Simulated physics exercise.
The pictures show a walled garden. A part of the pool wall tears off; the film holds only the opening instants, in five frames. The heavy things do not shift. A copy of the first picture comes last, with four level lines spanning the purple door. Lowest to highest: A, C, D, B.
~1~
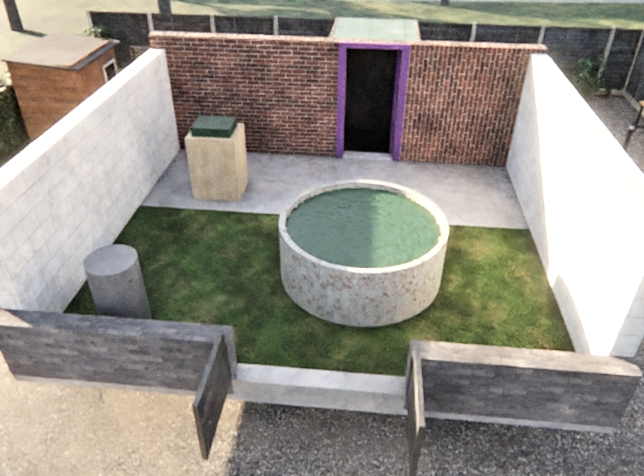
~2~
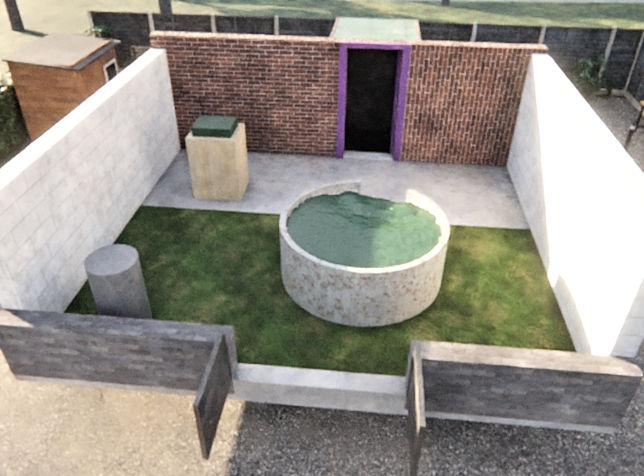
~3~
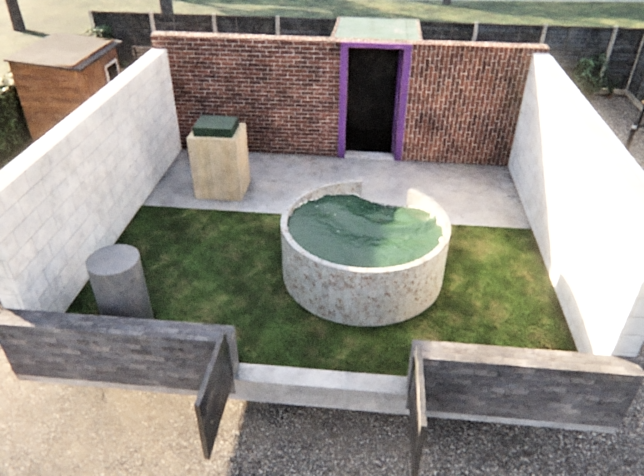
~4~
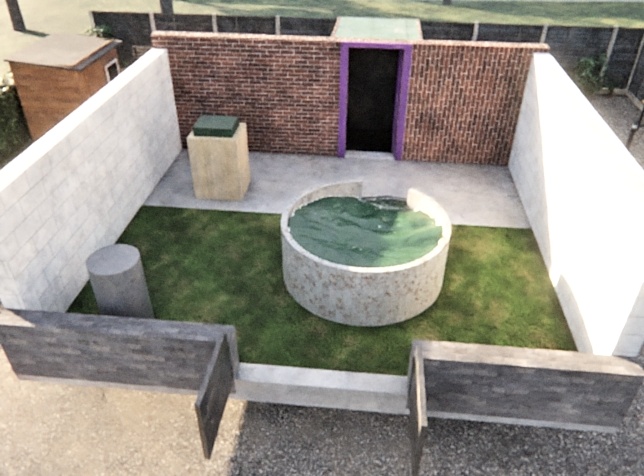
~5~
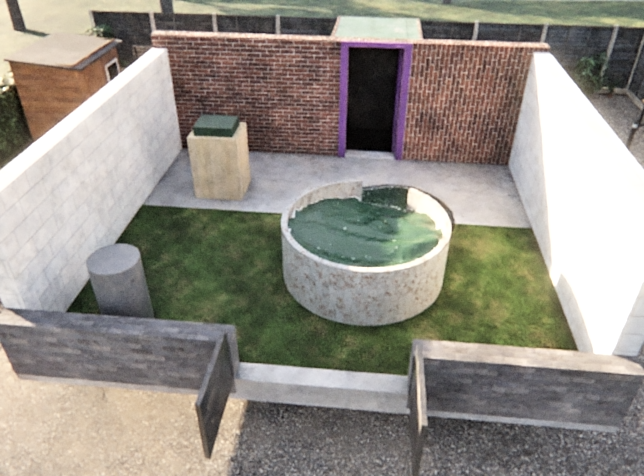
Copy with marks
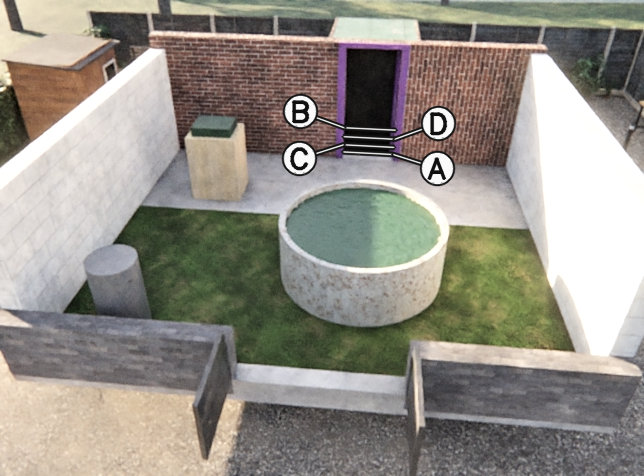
Green water lies level in a round, speckled stone pool on the lawn of a walled garden, seen from high above the front. White walls flank it, with a purple-framed doorway in the red brick wall behind, a green-topped pale block and grey cylinder at left, and low dark walls in front. The water turns choppy and sinks at the back, baring the pool's inner wall, while the camera stays almost still.
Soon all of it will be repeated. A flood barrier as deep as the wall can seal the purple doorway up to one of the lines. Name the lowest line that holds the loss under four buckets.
C.
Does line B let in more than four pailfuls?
No.
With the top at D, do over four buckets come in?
No, not at all.
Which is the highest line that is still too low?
It is A.
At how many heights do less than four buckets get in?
Three of the four.
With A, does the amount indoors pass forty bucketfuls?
No.
On the marked copy, A at (368, 153); B at (369, 128); C at (368, 146); D at (369, 137); from the bottom up A, C, D, B.
For line A, some 15 bucketfuls get in.
For line B, nothing gets over.
For line C, a splash gets over, under a bucket.
For line D, nothing gets over.
